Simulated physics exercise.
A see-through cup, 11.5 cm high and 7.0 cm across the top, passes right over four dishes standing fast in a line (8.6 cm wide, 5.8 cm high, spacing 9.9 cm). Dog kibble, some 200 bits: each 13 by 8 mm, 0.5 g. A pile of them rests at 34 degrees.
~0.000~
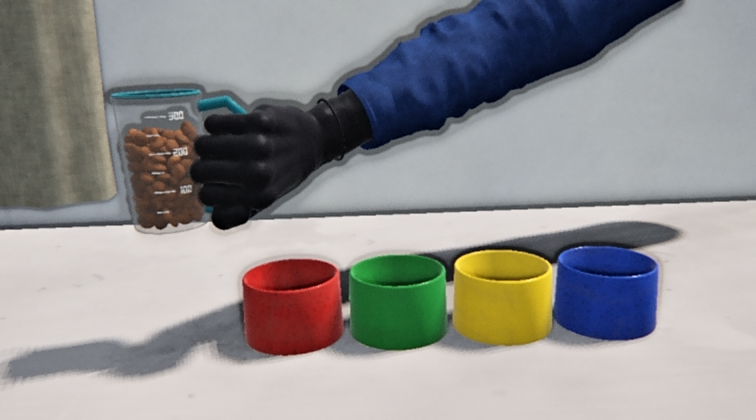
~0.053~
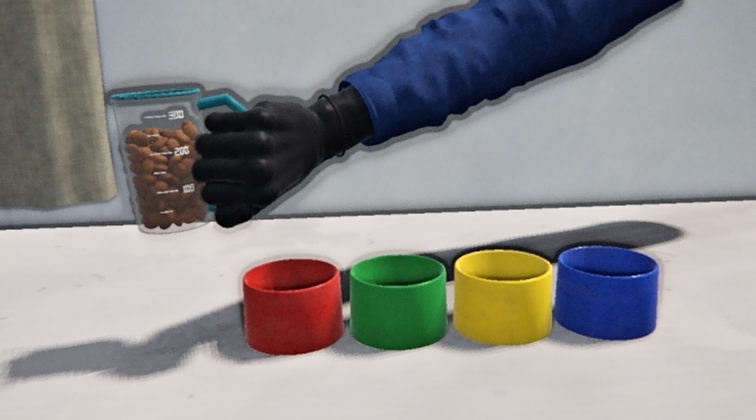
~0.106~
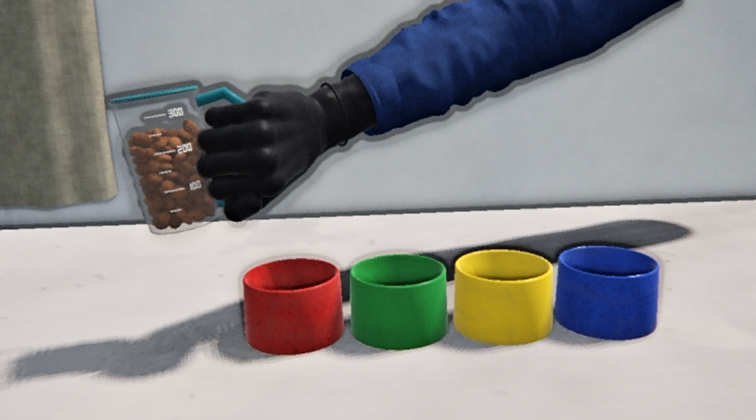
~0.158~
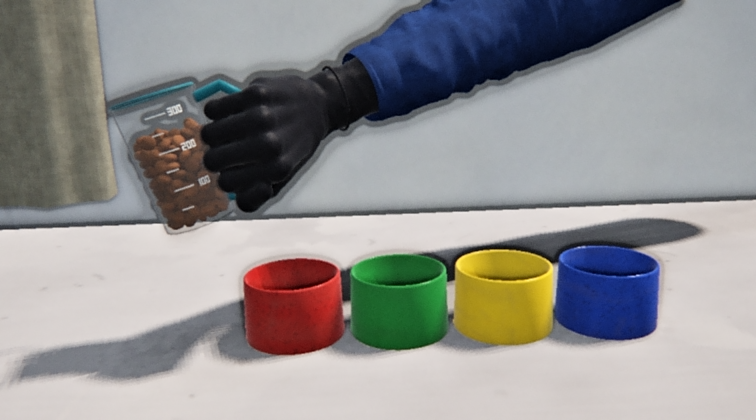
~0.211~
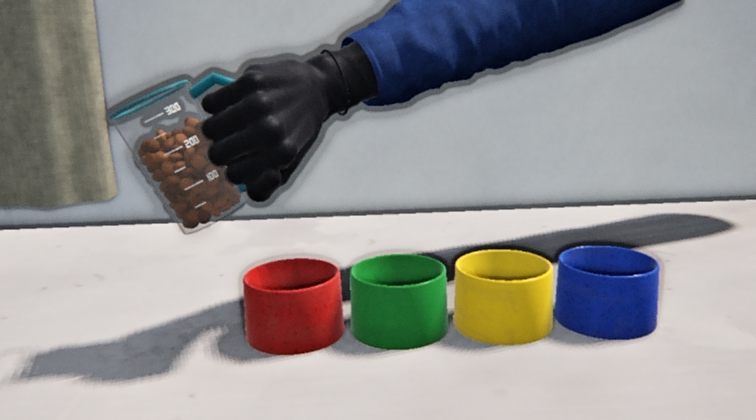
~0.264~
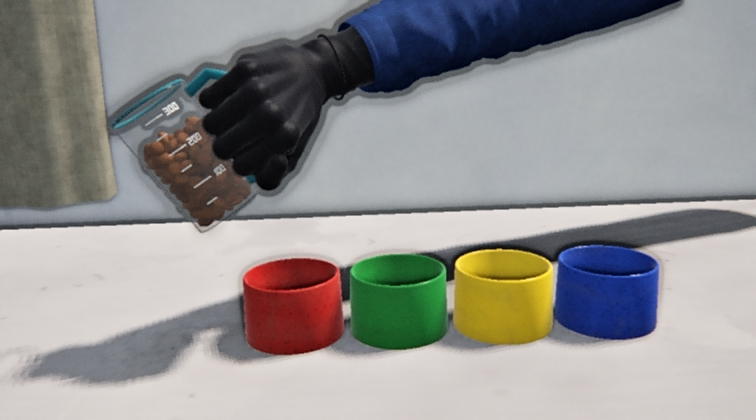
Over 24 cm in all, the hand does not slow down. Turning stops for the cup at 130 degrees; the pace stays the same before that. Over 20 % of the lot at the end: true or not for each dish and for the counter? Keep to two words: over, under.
Red: Under, blue: Under, green: Under, yellow: Under, counter: Over.
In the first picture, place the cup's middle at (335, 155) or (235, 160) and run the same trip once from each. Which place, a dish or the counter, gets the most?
First try: Green; second try: Red.
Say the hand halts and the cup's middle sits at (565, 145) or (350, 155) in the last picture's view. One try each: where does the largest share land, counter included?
Try 1 - counter; try 2 - counter.
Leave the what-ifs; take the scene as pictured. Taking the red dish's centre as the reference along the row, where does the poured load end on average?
The load's average lands around 10 cm in the minus-x direction.
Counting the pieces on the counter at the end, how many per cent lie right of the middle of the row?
0 %.
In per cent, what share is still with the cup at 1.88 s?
Roughly 0 percent.
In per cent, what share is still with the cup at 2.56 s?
0 per cent.
Then, at 1.23 s, tilt 130 degrees; cup holds 0 %, red 5 %.
After 1.88 s, tilt 130 degrees; cup holds 0 %, red 5 %.
After 2.56 s, tilt 130 degrees; cup holds 0 %, red 5 %.
At rest (2.9 s), red 5 %, blue 0 %, green 0 %, yellow 0 %, counter 95 %.
